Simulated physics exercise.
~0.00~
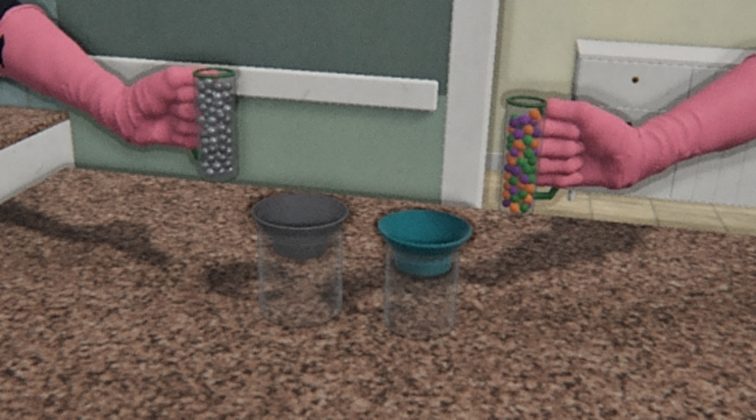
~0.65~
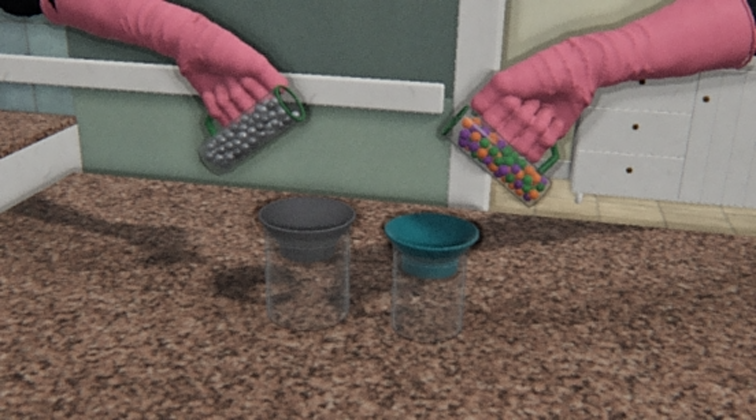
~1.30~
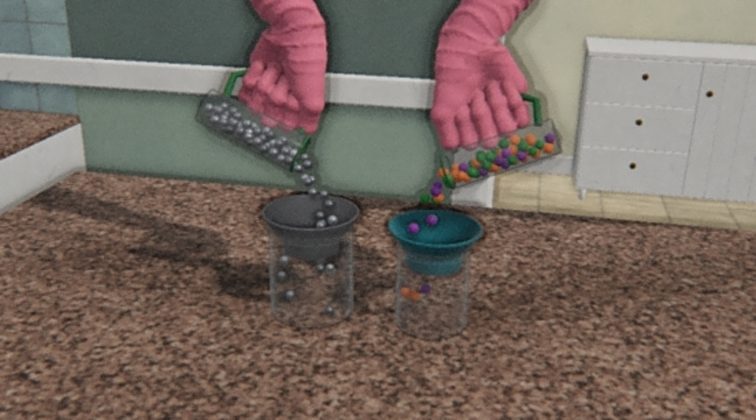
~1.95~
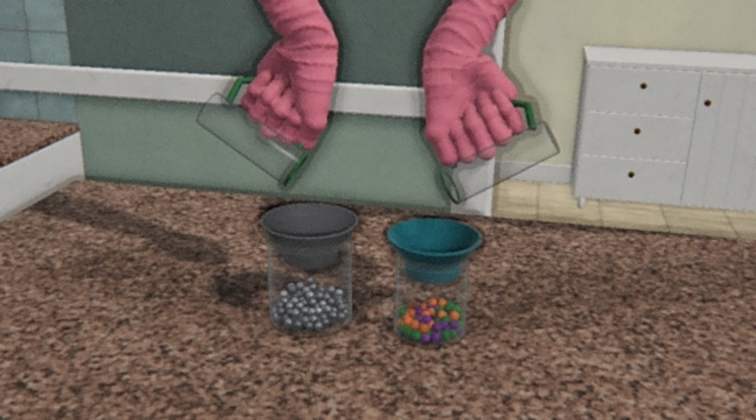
Two pink-gloved hands moved inward and tipped their clear cups over a gray funnel and a teal one, pouring silver beads on the left and multicolored beads on the right, until both cups were empty and all the beads sat in the jars below.
